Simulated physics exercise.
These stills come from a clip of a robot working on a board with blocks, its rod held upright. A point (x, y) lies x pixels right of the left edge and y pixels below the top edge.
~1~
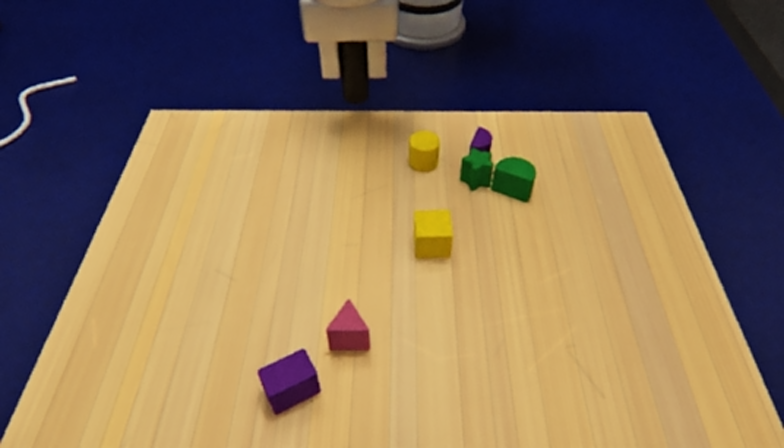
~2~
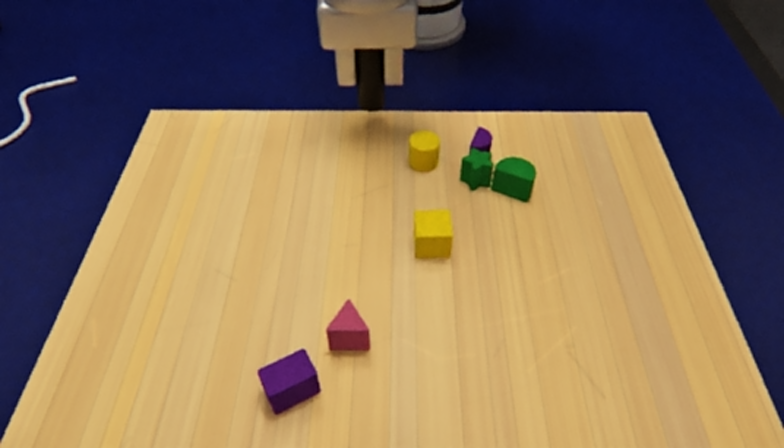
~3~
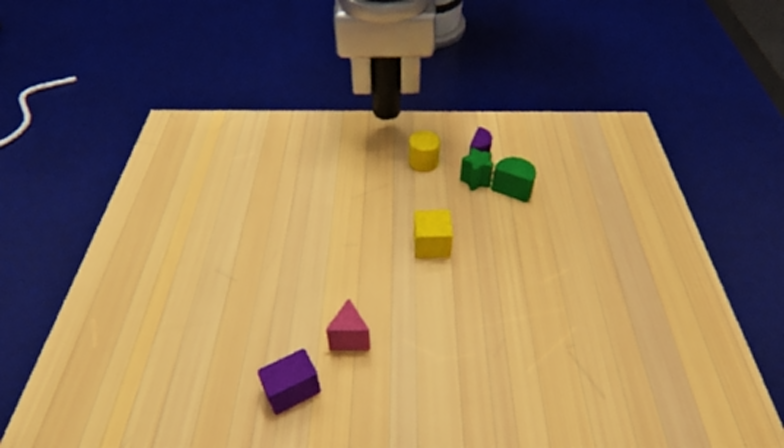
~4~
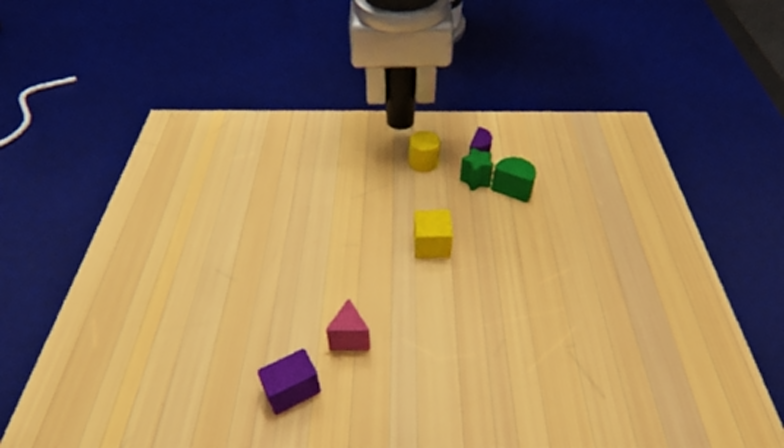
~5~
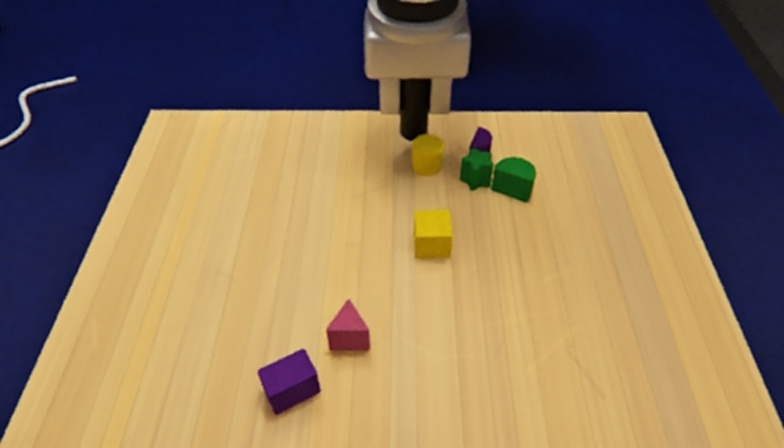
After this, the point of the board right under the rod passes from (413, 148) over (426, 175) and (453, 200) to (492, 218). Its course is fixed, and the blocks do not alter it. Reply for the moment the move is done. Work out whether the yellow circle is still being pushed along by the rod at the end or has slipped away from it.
The rod should keep driving it forward.
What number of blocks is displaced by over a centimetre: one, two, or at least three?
The number of blocks that move over 1 cm is one.
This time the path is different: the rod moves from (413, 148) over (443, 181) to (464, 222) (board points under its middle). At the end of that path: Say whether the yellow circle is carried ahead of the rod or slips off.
Once the path is finished, the yellow circle still sits ahead of the rod.
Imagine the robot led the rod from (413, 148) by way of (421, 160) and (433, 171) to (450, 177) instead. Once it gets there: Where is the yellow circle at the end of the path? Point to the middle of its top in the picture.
Its top face will be centred at roughly (461, 177).
The first path, step by step. One third of the way, rod (428, 160); yellow circle (449, 170).
Two thirds of the way, rod (455, 184); yellow circle (481, 194).
At the end, rod (494, 203); yellow circle (519, 216); green star still.
